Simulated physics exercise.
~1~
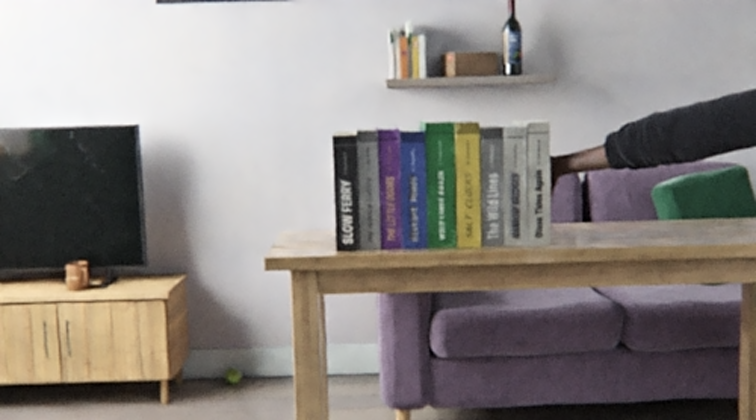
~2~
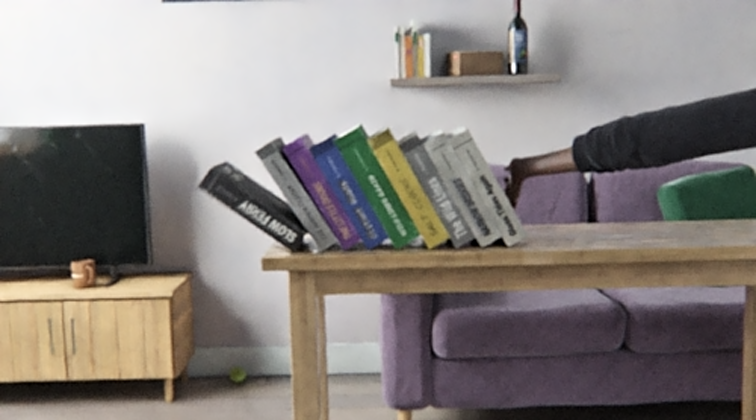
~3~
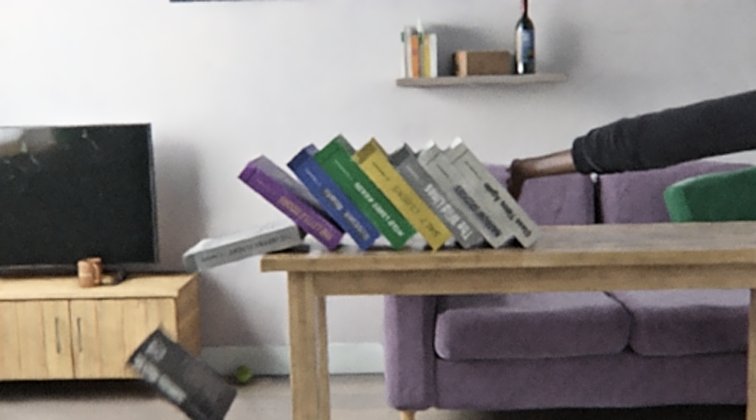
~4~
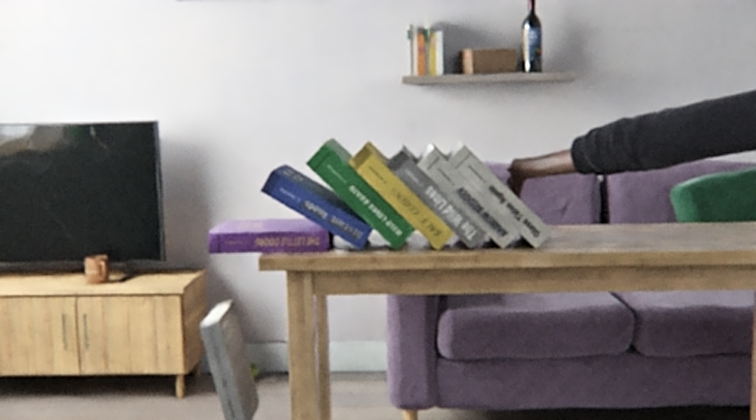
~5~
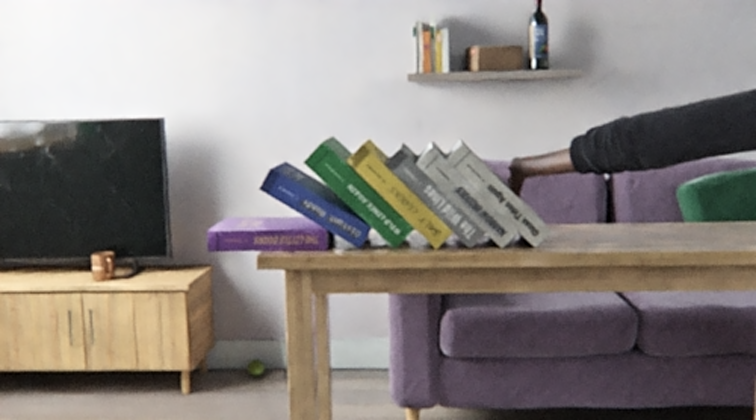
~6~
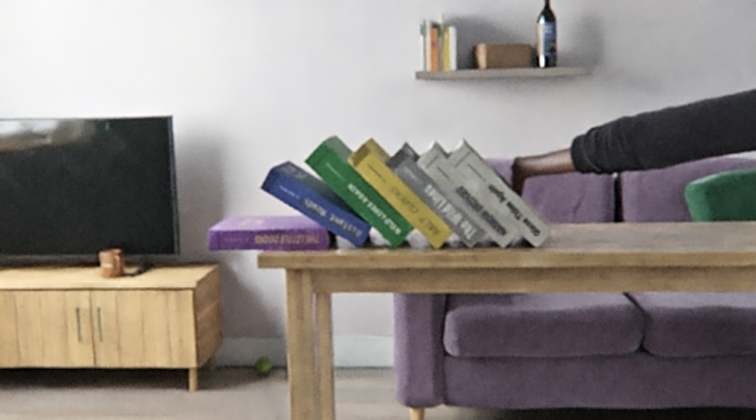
We see a hand push a row of upright box files leftward along a table until they lean and two drop off the left end. The purple file ends lying flat, jutting over the edge, with the blue, green, yellow and remaining files leaning behind it on the table.
